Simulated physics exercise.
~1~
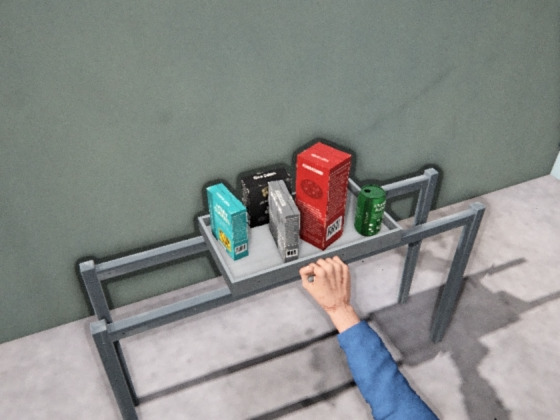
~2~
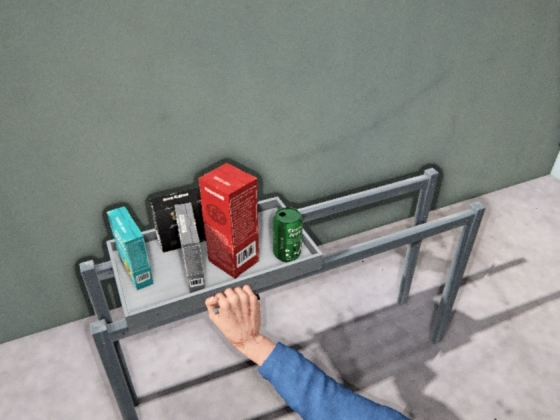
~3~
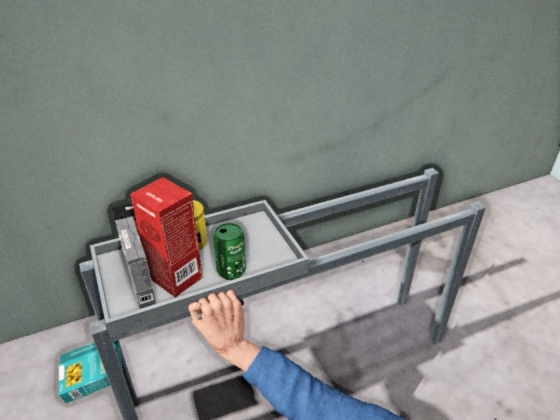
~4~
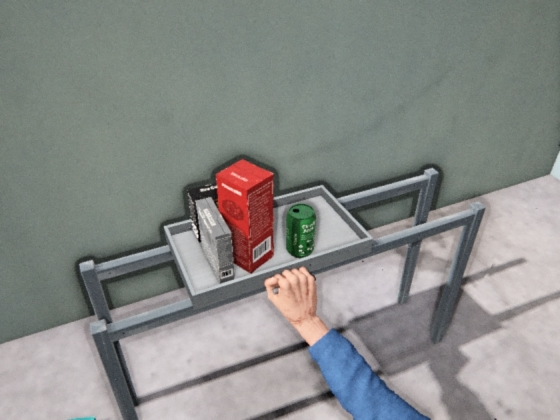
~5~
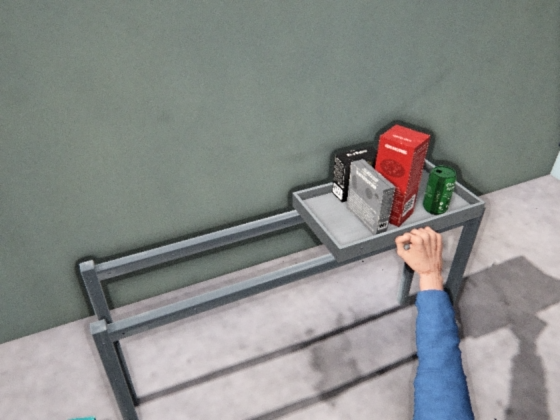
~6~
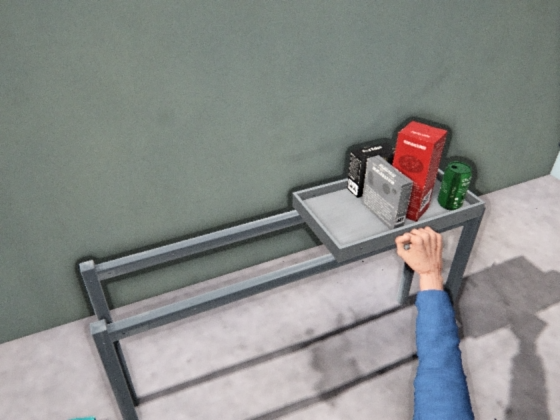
To begin with, a hand in a blue sleeve holds the front of a grey tray on a metal rail frame, carrying a turquoise packet, a black packet, a grey packet, a tall red carton and a green can. The hand moves the tray left, with everything still upright. At the left end, the turquoise packet falls to the floor, and a yellow jar shows behind the carton. The hand then takes the tray back right, all the way to the other end. There, the carton, can and two remaining visible packets shift slightly right and finish upright.
